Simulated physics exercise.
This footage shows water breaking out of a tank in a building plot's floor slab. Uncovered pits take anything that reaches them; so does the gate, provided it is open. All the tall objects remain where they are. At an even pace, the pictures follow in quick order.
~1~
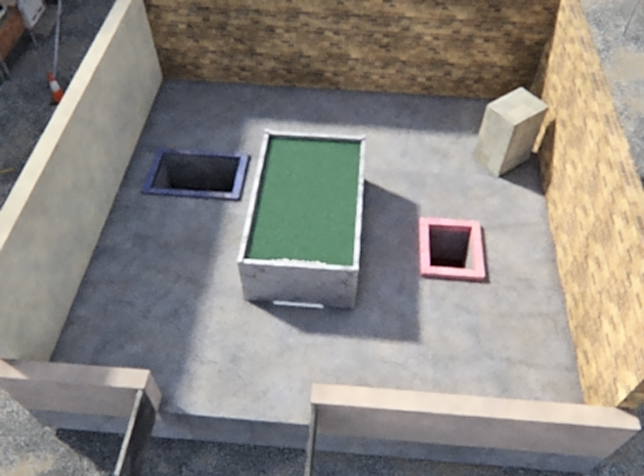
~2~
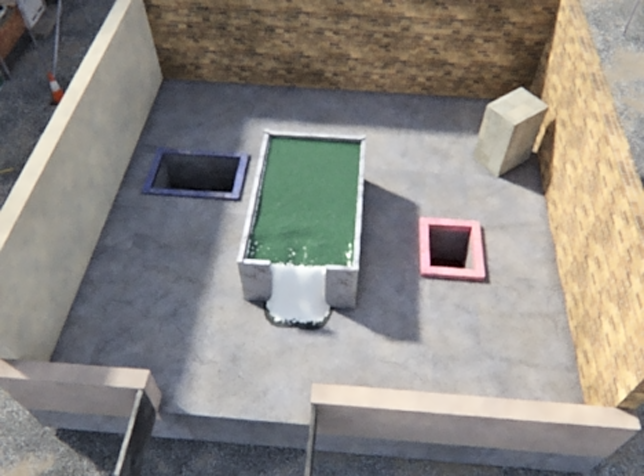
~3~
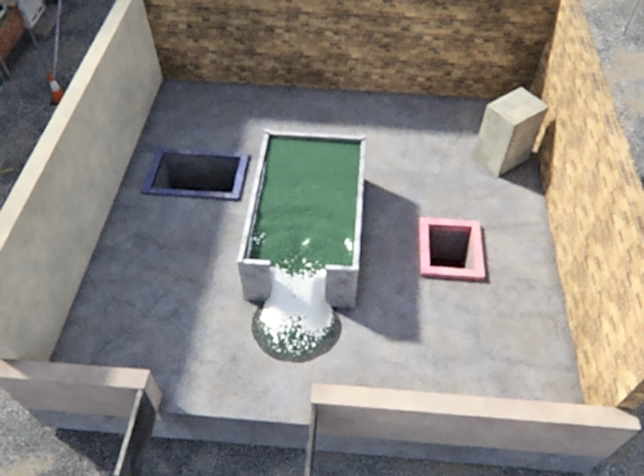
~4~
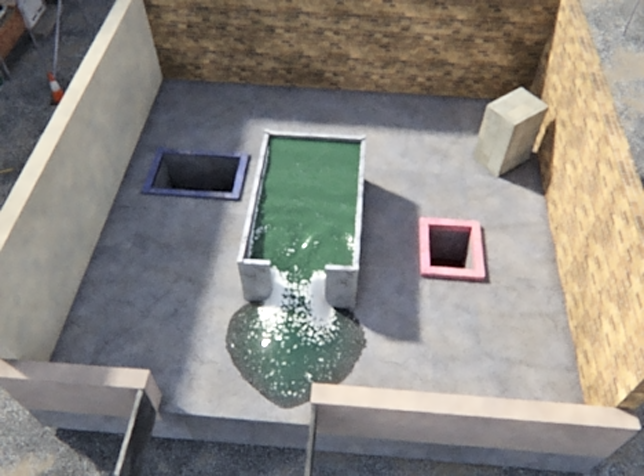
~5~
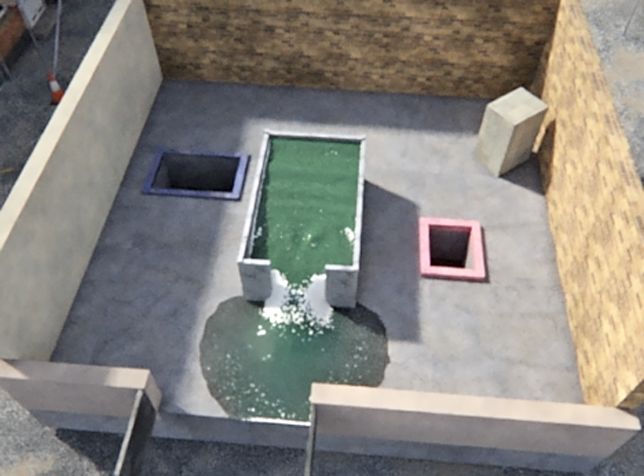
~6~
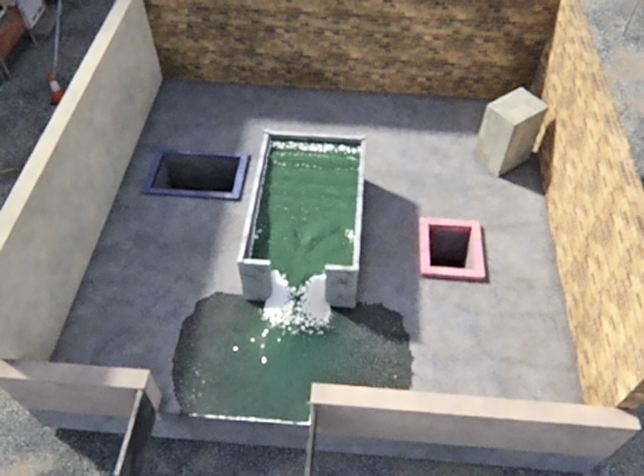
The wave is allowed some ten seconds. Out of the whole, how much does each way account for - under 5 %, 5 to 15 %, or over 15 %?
At the end, the gate is going to swallow a share past fifteen per cent; the pink pit is going to swallow a share short of five per cent; the blue pit is going to swallow a share short of five per cent.
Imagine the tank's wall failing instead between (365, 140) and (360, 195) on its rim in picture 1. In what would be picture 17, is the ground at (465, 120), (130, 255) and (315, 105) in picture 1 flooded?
Spot by spot: Soaked through, then unaffected, then unaffected.
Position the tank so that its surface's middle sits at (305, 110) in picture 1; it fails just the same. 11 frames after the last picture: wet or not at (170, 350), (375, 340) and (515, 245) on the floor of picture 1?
Checking the three spots, I get swamped, swamped, high and dry.
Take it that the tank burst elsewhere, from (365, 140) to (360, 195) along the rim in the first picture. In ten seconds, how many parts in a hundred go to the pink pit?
Per cent: Pink 14.
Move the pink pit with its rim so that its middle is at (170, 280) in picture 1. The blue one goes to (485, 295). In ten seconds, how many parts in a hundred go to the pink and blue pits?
Estimated shares - pink: 0 %; blue: 6 %.
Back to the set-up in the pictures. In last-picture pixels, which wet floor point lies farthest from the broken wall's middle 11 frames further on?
Somewhere near (578, 429).
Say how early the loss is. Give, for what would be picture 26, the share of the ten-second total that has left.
Somewhere around 55 per cent, I'd say.
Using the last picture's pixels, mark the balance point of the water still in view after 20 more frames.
The water's centre sits above (335, 272).
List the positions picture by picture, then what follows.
In the first picture, still water in the tank at (307, 198).
In the second picture, water pours out at (299, 289) and has run to (270, 314).
In the third picture, the front is at (277, 353), out from the gap at (299, 290).
In the fourth picture, the front is at a hidden place, out from the gap at (299, 290).
In the fifth picture, the front is at a hidden place, out from the gap at (299, 290).
In the sixth picture, the front is at a hidden place, out from the gap at (299, 290).
A moment on, water covers 15 % of the floor; the gate 9 %, the pink pit 0 %, the blue pit 0 %.
Next, water covers 20 % of the floor; the gate 19 %, the pink pit 0 %, the blue pit 0 %.
Then, water covers 30 % of the floor; the gate 29 %, the pink pit 0 %, the blue pit 0 %.
Later, water covers 40 % of the floor; the gate 41 %, the pink pit 0 %, the blue pit 0 %.
In the end, water covers 70 % of the floor; the gate 51 %, the pink pit 0 %, the blue pit 0 %.
